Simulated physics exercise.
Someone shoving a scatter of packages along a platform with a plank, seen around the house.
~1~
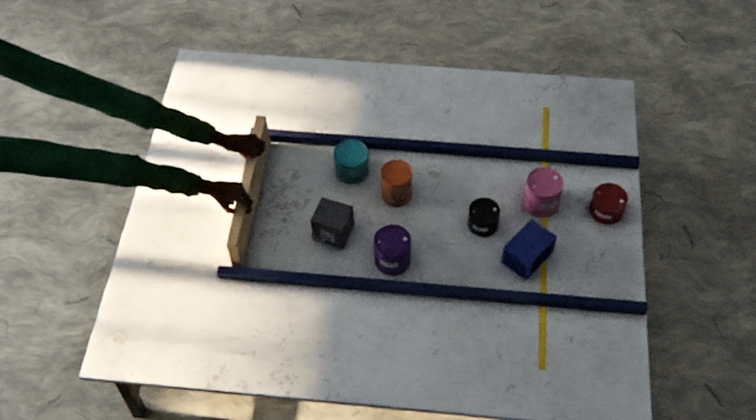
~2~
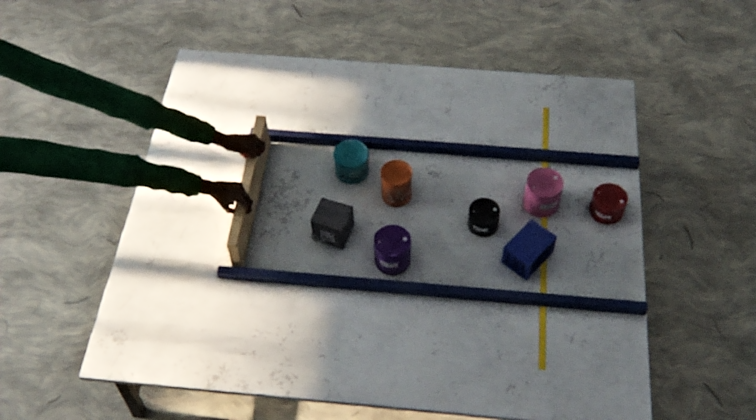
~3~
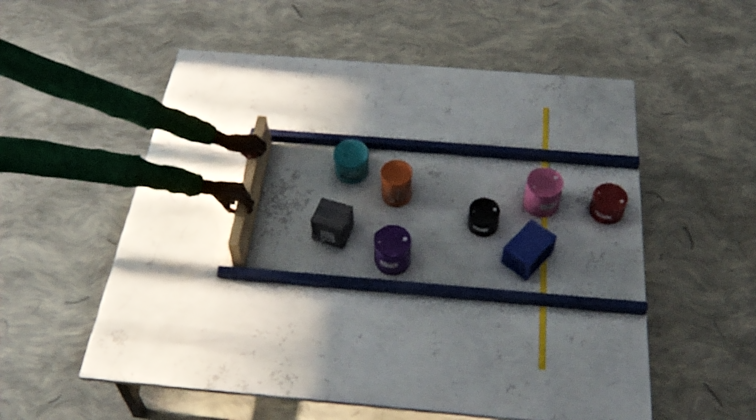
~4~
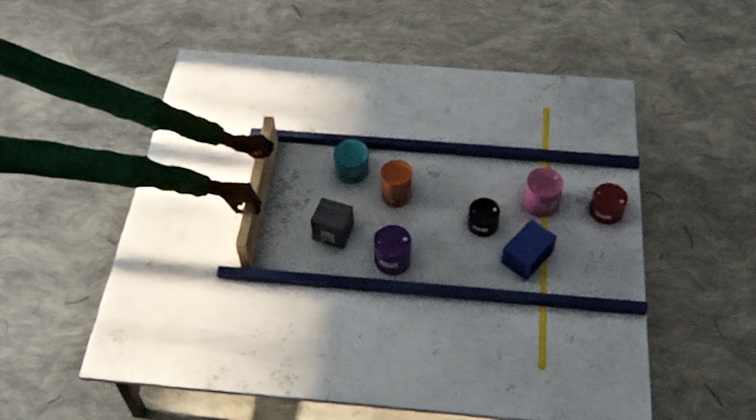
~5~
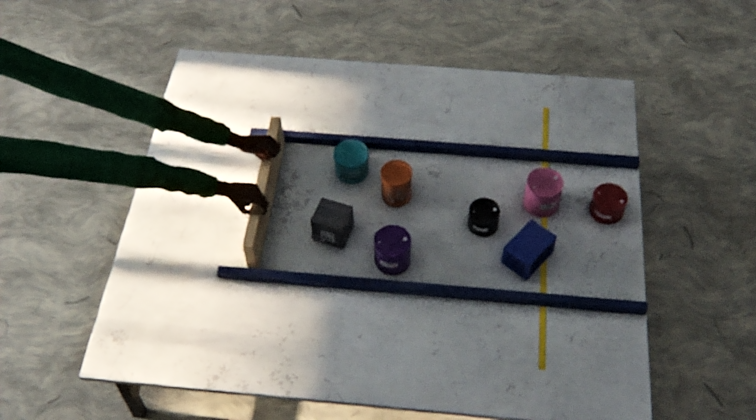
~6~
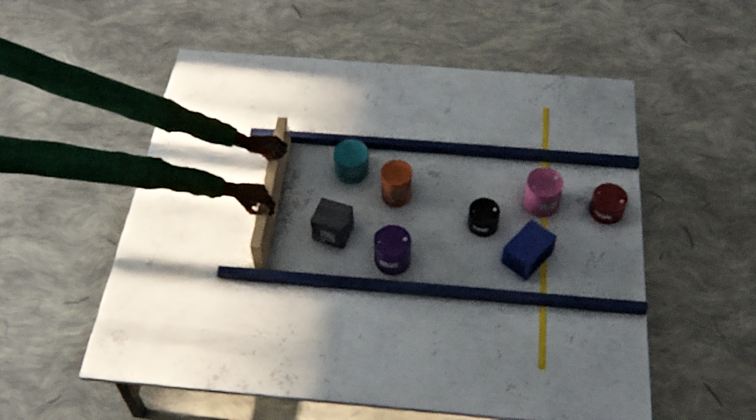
Two hands sliding a wooden plank slightly right along a table between blue rails, the scattered canisters and blocks staying still.
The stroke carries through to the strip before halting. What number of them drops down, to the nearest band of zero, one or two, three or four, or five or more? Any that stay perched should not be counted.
Nearest band: Zero.
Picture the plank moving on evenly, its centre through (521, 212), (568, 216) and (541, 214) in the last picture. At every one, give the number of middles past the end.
Place by place, 0, 1 and 0.
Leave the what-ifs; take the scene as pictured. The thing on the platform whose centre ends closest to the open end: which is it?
Answer: The red canister.
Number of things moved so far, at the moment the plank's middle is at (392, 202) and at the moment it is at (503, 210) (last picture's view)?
4 by the first point, 7 by the second.
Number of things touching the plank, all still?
In contact: 4.
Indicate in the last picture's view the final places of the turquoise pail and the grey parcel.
Going in order: First (563, 173), then (563, 241).
Soon after, none off yet; red canister at rest near (608, 204); pink canister at rest near (543, 193); blue crate at rest near (529, 250).
In the end, the number that fall off is zero.
